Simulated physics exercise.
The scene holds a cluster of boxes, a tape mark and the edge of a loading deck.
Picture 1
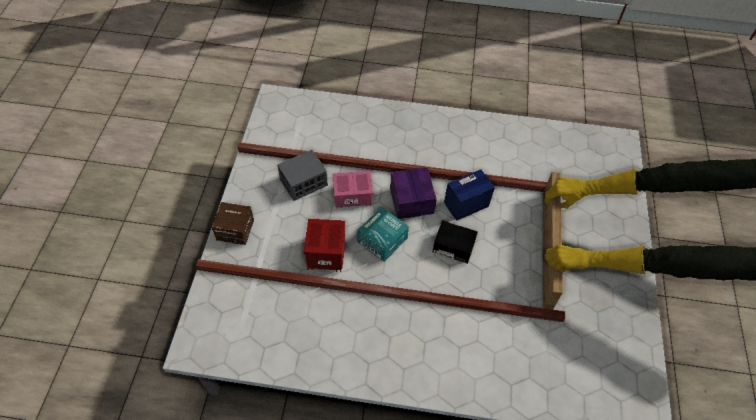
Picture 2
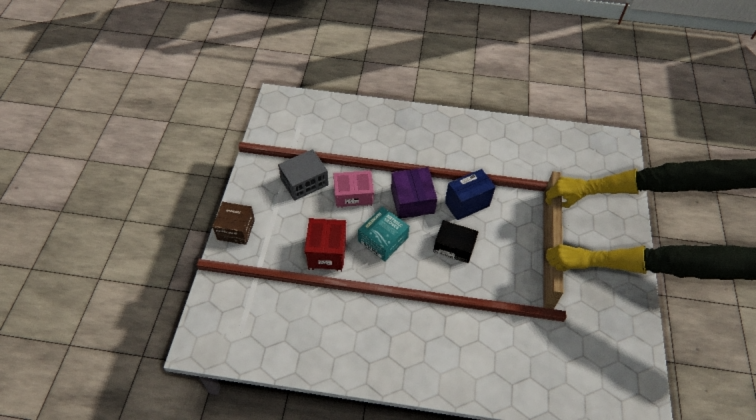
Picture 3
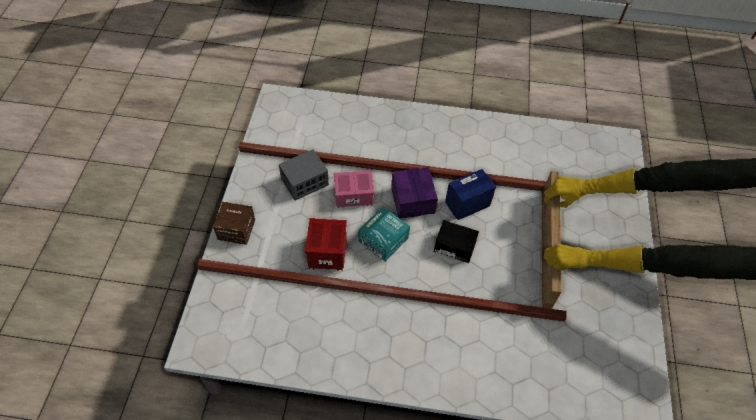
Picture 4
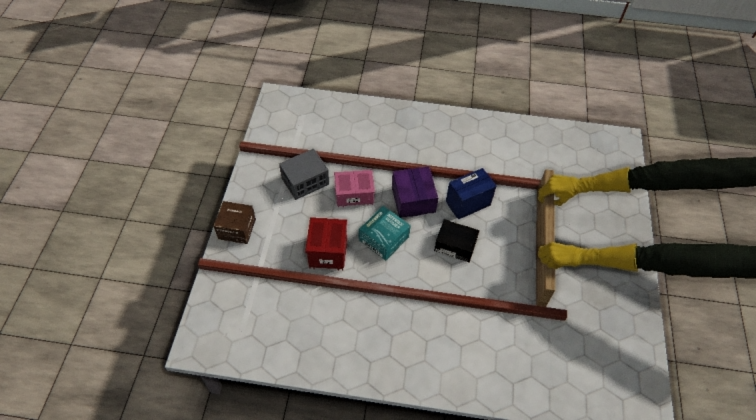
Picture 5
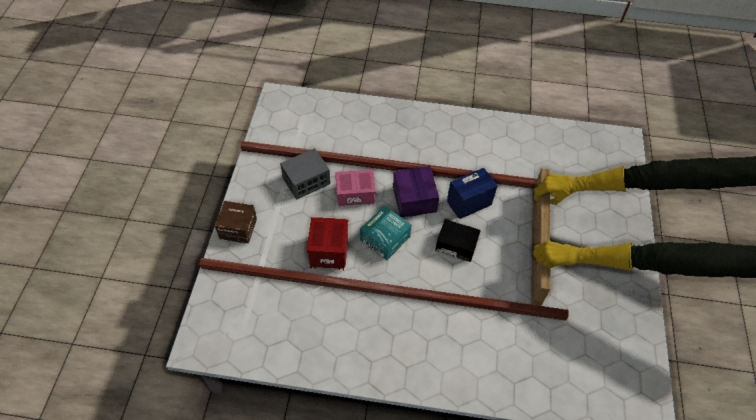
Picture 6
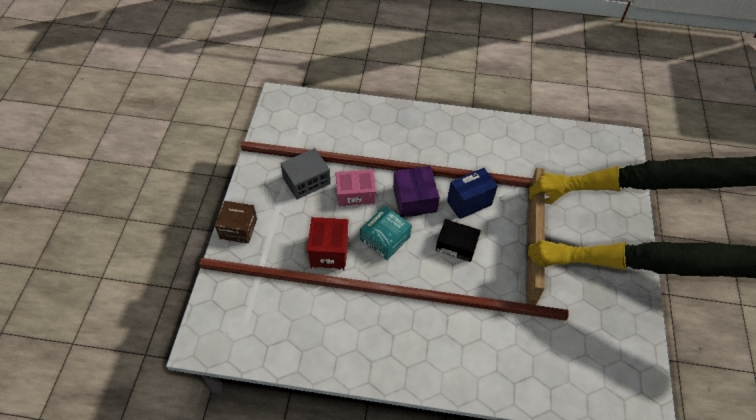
Yellow-gloved hands sliding a wooden plank slightly left between two rails on a tiled table, the colourful boxes staying apparently still.
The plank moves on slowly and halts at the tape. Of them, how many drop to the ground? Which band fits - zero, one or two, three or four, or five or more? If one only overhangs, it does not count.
The count that fall off is at least three and at most four.
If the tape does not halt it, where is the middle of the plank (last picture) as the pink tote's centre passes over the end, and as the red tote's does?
Near (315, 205) in the first case, near (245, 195) in the other.
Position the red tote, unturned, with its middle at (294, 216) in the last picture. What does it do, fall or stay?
Set there, the object goes off the end.
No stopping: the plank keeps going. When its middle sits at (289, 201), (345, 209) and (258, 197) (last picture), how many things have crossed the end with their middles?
In order: 3, 0, 5.
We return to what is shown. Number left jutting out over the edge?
The total would be 2.
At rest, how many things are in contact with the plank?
2 in contact.
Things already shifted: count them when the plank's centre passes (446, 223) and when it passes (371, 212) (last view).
In order, the tallies are 5 and 7.
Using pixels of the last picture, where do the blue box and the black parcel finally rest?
Same order as the question: First (267, 157), second (255, 215).
A little later, none off yet; brown box at rest near (237, 222); grey crate at rest near (306, 174); red tote at rest near (329, 244).
Next, none off yet; brown box at rest near (237, 222); grey crate shifted a little near (292, 169); red tote shifted about its own width near (292, 243).
Later still, none off yet; brown box tilted a little near (203, 216); grey crate shifted well along near (231, 162); red tote shifted well along near (228, 233).
When it is over, the number that fall off is three or four; down, purple box, pink tote, grey crate and brown box.
